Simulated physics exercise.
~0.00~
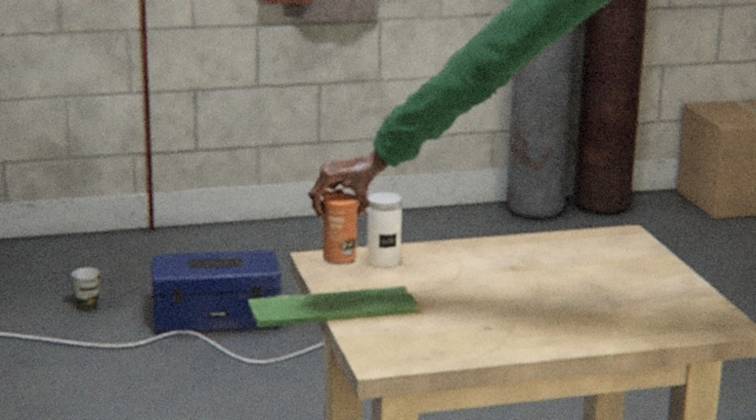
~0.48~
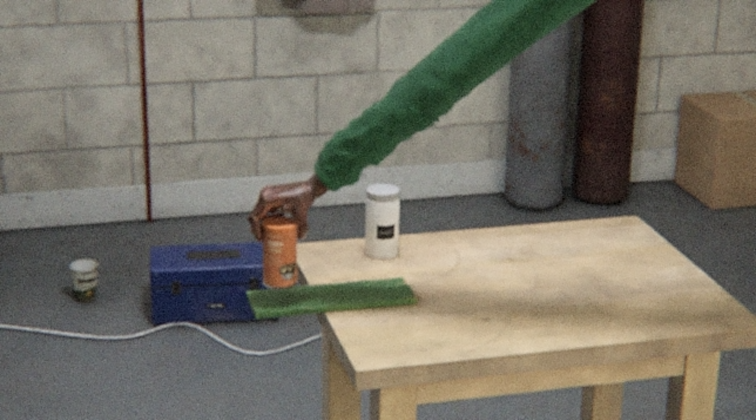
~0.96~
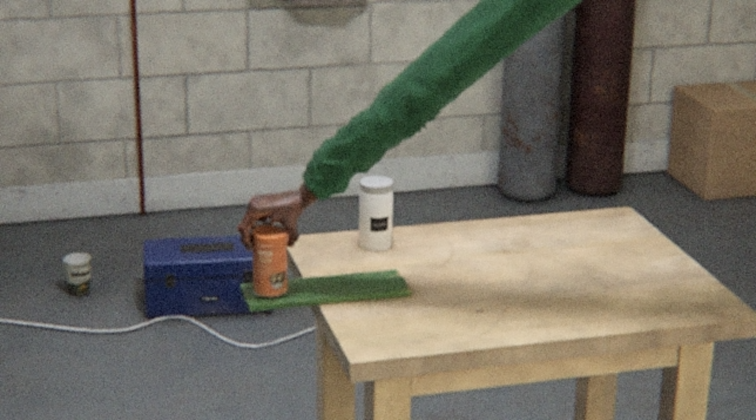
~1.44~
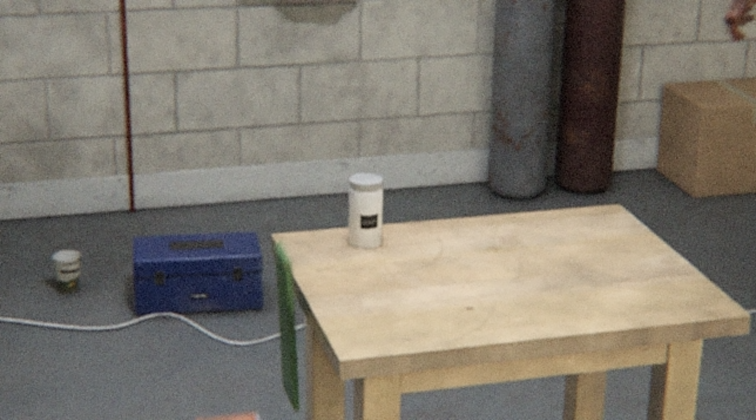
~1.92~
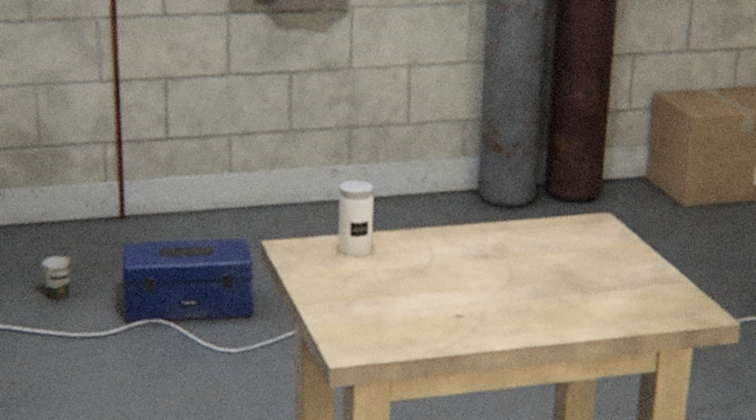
In a workshop with a pale block wall and grey floor, a slightly swaying camera looks down on a light wooden table. A green board juts over the table's left edge, with an orange tin and a white jar standing behind it, while a blue toolbox sits on the floor beyond. A dark hand in a fuzzy green sleeve carries the tin left and lowers it upright onto the board's overhanging end. The hand lets go and withdraws, and the board tips off the edge as the tin drops. At the end both are out of sight, and the white jar still stands on the table.
